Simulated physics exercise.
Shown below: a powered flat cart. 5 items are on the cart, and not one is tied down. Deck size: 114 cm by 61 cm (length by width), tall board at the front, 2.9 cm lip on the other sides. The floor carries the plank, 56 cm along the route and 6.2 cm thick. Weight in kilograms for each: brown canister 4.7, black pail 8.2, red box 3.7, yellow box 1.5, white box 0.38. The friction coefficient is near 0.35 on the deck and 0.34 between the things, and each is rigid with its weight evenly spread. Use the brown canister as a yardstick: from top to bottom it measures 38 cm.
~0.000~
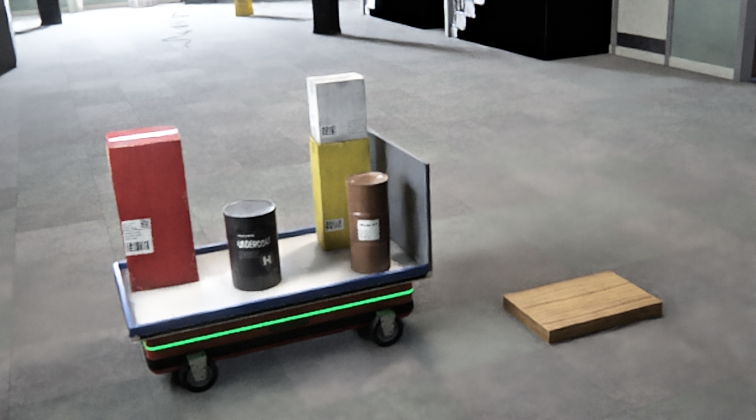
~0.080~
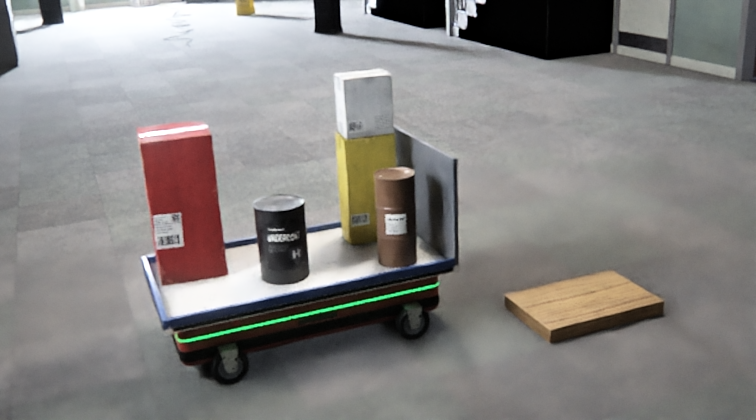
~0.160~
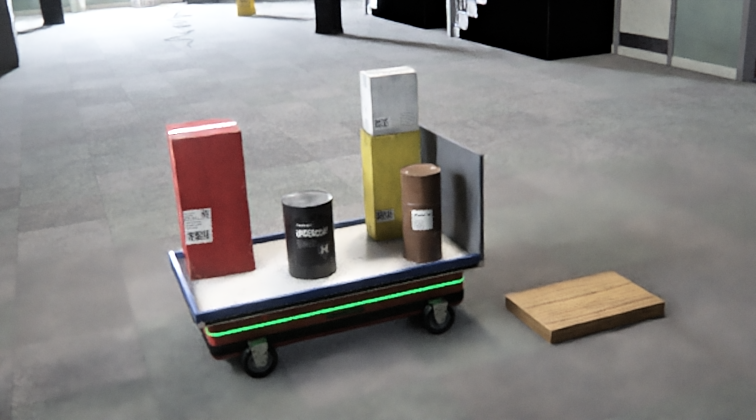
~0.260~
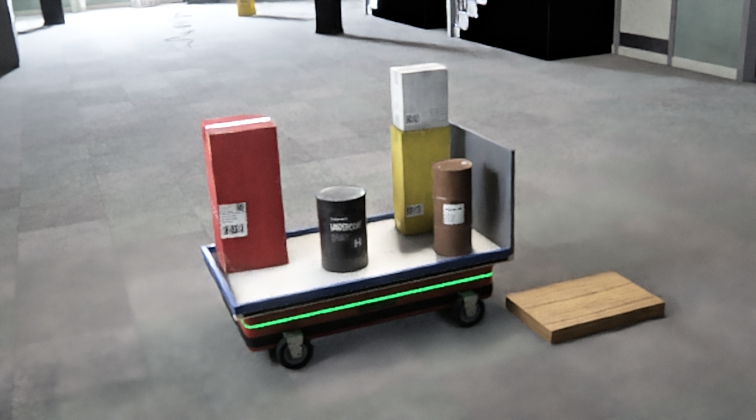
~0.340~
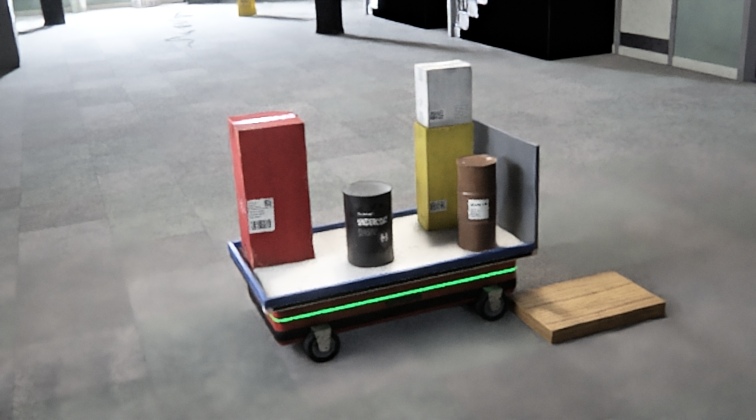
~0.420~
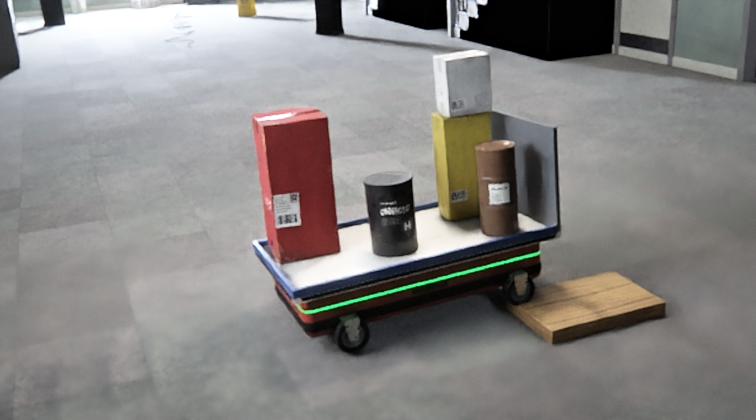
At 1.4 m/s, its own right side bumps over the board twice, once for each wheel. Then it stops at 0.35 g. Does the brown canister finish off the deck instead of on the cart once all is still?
No, it stays on the cart.
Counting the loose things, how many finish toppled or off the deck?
Altogether, 4.
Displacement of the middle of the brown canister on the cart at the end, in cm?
Displacement: Approx. 34 cm.
By 1.02 s, cart has run 143 cm; white box now off the deck; brown canister on its side near (590, 183); yellow box tilted 32°.
By 1.62 s, cart has run 226 cm; red box and yellow box now off the deck; brown canister on its side near (722, 159); black pail 3 cm from its spot.
When it is over (2.5 s), off the deck, red box, yellow box and white box; lying over on the cart, brown canister; the last one within 10 cm of the start.
